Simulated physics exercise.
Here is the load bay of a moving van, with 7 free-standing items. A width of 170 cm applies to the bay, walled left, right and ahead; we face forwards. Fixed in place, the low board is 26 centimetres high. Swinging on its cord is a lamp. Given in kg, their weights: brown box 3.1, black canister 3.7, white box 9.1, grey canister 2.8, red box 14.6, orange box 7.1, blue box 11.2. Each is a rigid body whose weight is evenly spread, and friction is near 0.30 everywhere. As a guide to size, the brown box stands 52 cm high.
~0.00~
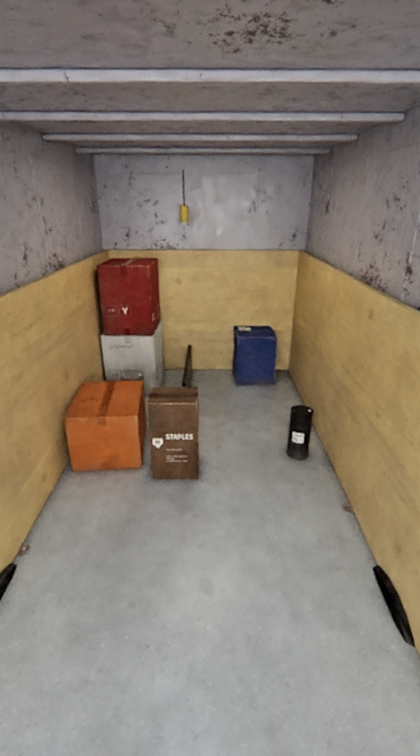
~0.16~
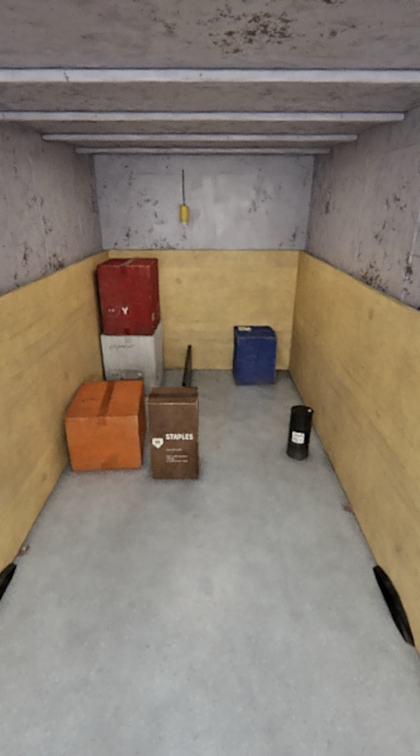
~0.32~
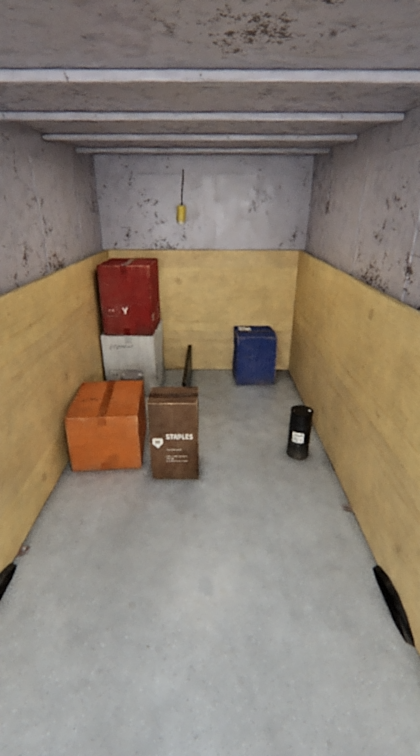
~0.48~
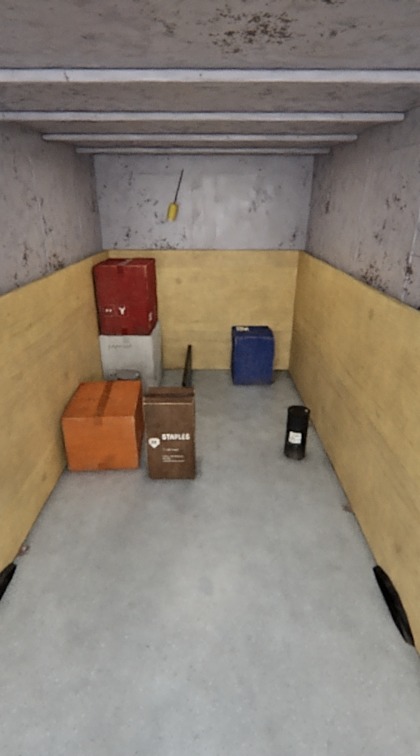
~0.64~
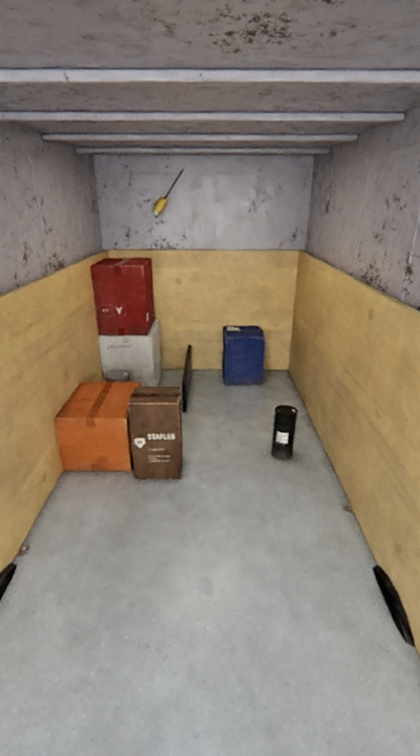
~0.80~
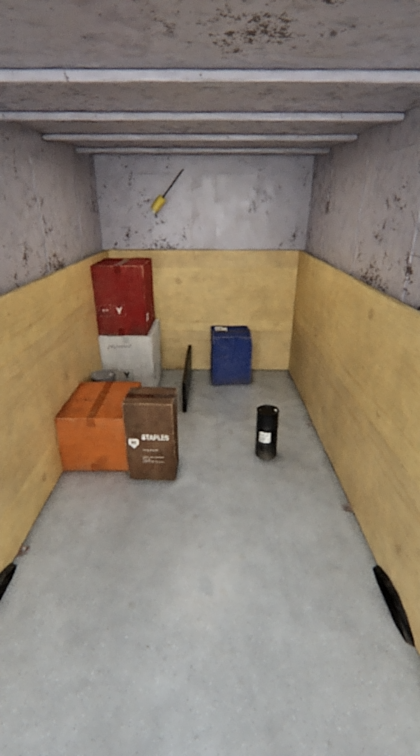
Hanging yellow lamp swinging left in a van's load bay, then brown box, blue box and black canister sliding left across the floor.
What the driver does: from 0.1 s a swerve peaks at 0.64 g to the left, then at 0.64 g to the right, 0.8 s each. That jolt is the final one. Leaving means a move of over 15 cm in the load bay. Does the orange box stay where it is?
No: Most likely it wanders off.
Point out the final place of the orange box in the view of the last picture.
It winds up close to (150, 424).
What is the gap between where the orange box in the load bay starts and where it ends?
Start to finish, roughly 26 cm.
After 1.50 s, load feels 0.32 g right; orange box moved 11 cm near (126, 424); blue box moved 16 cm; black canister moved 15 cm.
After 1.70 s, smooth; orange box moved 23 cm near (145, 424); red box moved 28 cm; white box moved 18 cm.
In the end (3.4 s), not toppled but over 15 cm from the start, brown box, white box, red box and orange box; the other 3 under 15 cm from the start. In the last view, orange box near (150, 424).
